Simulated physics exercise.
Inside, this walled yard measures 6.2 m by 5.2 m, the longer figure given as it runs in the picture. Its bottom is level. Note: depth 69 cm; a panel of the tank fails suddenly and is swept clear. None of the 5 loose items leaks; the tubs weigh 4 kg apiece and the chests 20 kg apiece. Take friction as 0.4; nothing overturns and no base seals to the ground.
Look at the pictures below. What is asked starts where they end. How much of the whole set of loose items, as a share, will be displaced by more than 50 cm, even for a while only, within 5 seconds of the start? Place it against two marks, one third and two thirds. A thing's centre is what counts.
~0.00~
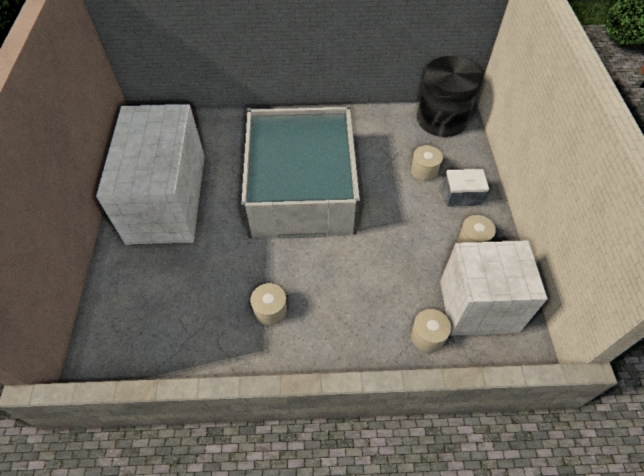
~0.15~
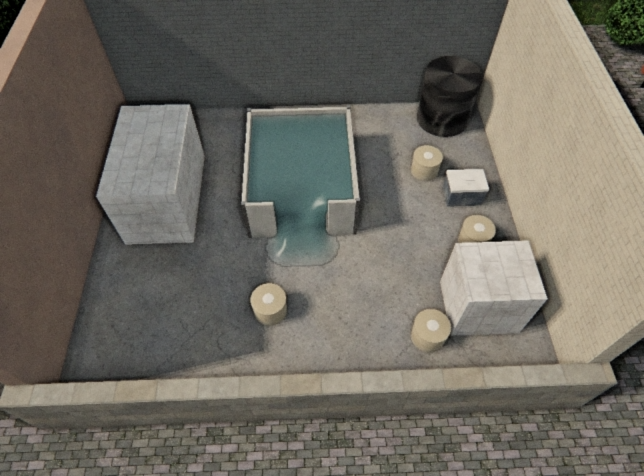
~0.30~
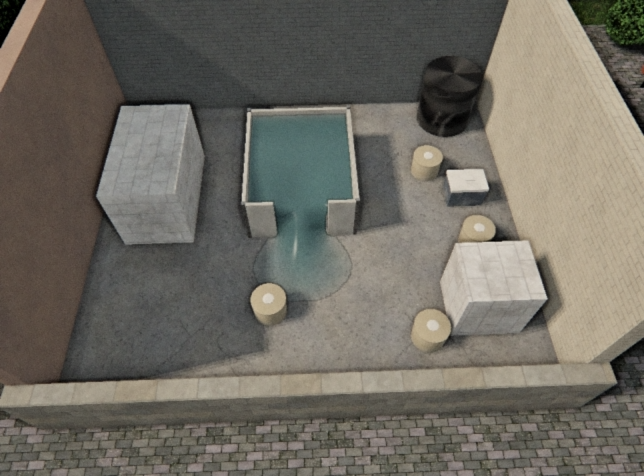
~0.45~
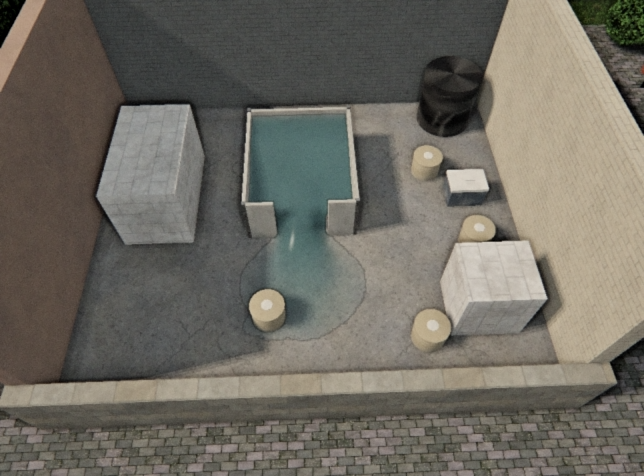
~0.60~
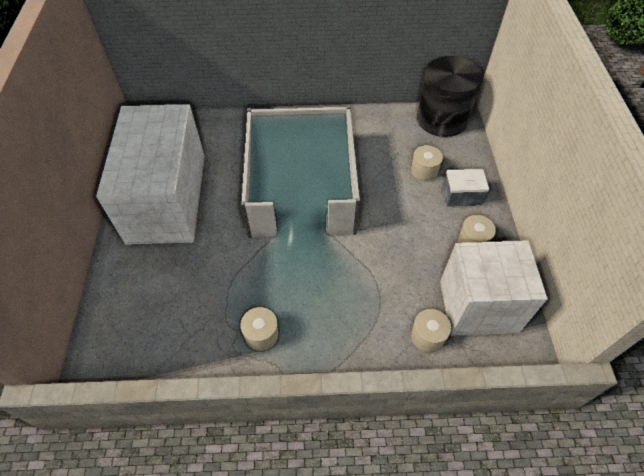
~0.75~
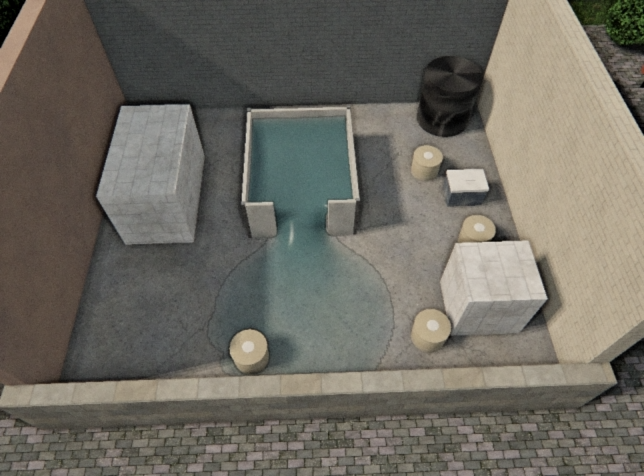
Between the two marks.
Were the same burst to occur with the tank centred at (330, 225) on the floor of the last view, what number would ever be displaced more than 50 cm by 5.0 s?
In that case the number is 3.
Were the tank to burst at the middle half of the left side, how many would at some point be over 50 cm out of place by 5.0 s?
Result: 2.
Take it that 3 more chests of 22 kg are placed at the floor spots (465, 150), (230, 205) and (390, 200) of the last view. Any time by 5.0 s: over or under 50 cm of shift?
In the order asked: Not as far, not as far, not as far.
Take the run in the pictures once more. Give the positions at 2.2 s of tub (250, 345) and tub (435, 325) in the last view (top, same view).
Around (85, 351) and (526, 337).
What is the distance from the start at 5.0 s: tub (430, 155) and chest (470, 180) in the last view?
Going in order, that's 0 cm for one and 0 cm for the other.
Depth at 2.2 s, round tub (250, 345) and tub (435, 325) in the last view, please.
Some 10 cm at the first, some 9 cm at the second.
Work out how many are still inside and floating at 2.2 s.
At that moment 2.
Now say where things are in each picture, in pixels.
The first picture shows a tub at (268, 299) rests on the ground; a tub at (433, 326), on the bottom; 2.7 m2 under water; 0 of 5 have shifted.
The second picture shows a tub at (268, 299), on the bottom; a tub at (433, 326) rests on the ground; 3.2 m2 under water; 0 of 5 have shifted.
The third picture shows a tub at (268, 299) rests on the ground; a tub at (433, 326) rests on the ground; water covers 3.9 m2; 0 of 5 have shifted.
The fourth picture shows a tub at (267, 305), on the bottom, 9 cm from its start; a tub at (433, 326) rests on the ground; 4.7 m2 under water; 1 of 5 have shifted.
The fifth picture shows a tub at (259, 324) rests on the ground, 37 cm from its start; a tub at (433, 326) rests on the ground; water covers 5.8 m2; 1 of 5 have shifted.
The sixth picture shows a tub at (248, 347), on the bottom, 69 cm from its start; a tub at (433, 326), on the bottom; water covers 6.9 m2; 1 of 5 have shifted.
After 1.1 s 1 of 5 are over 50 cm from their spots; 1 afloat.
After 2.2 s 2 of 5 are over 50 cm from their spots; 2 afloat.
After 3.5 s 2 of 5 are over 50 cm from their spots; 2 afloat.
After 5.0 s 3 of 5 are over 50 cm from their spots, and 3 have been at some point; 3 afloat.
